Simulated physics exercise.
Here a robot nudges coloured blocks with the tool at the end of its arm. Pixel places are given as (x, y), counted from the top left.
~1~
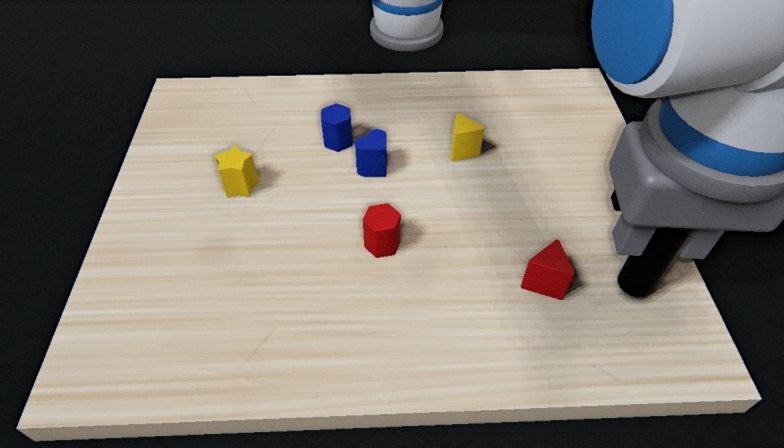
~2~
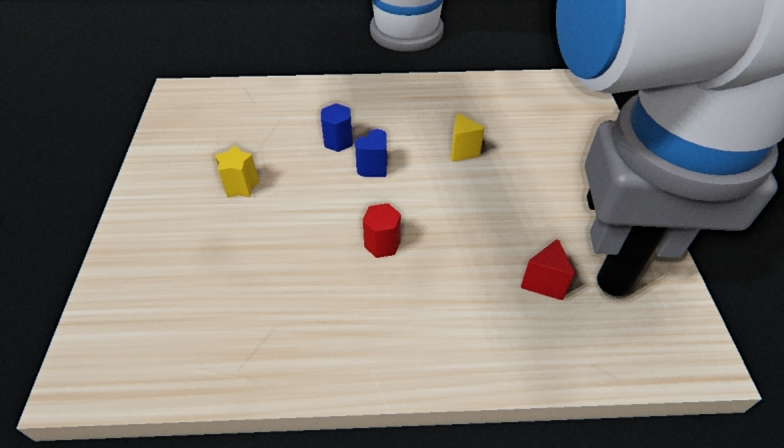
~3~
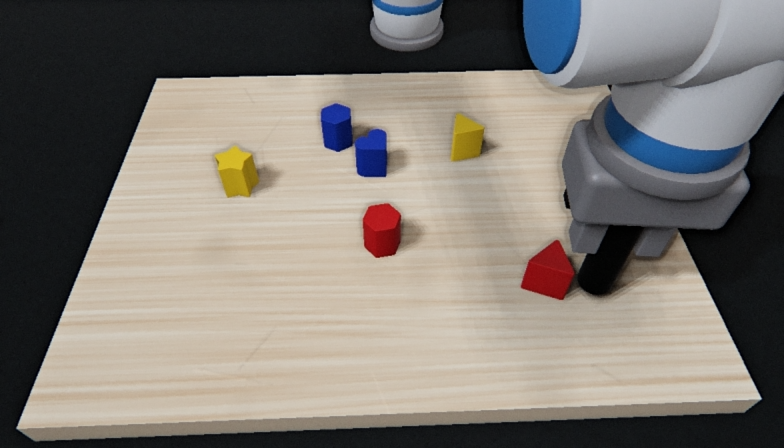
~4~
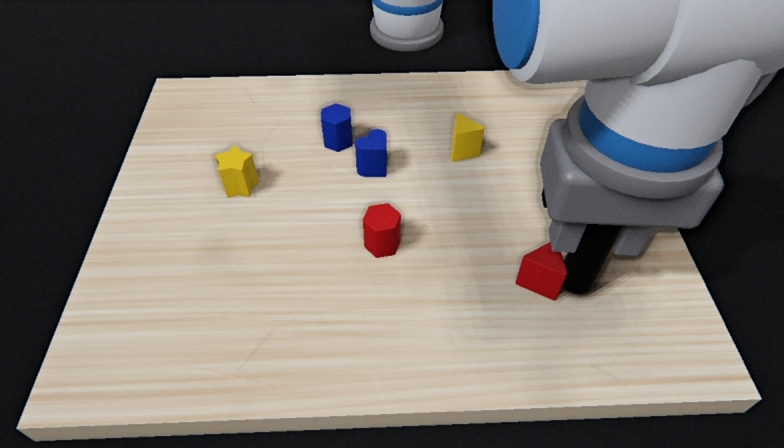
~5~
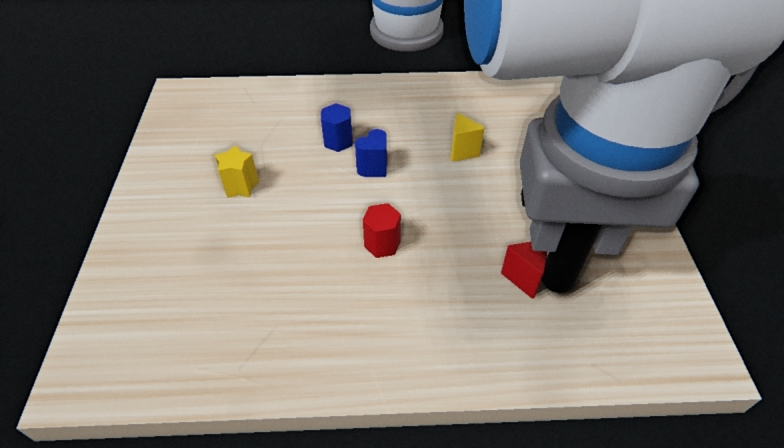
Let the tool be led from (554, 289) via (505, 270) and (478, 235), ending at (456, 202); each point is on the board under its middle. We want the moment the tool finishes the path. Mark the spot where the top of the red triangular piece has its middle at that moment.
It should be at (456, 215) by then.
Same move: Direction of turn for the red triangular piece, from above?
Watching from overhead, you'd notice the red triangular piece rotating counter-clockwise.
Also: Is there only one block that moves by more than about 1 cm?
Yes, that is what happens.
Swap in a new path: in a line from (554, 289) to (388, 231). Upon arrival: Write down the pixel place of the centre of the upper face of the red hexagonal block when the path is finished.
Its top middle is near (352, 216).
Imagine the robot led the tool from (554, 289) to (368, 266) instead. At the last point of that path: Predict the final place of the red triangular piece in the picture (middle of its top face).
The middle of its upper face should be somewhere near (455, 227).
The first path, step by step. One third of the way, tool at (506, 261); red triangular piece at (482, 232).
Two thirds of the way, tool at (479, 226); red triangular piece at (456, 215), turned 35° anticlockwise.
At the end, tool at (457, 193); yellow triangular piece in place; red triangular piece at (456, 215), turned 40° anticlockwise.
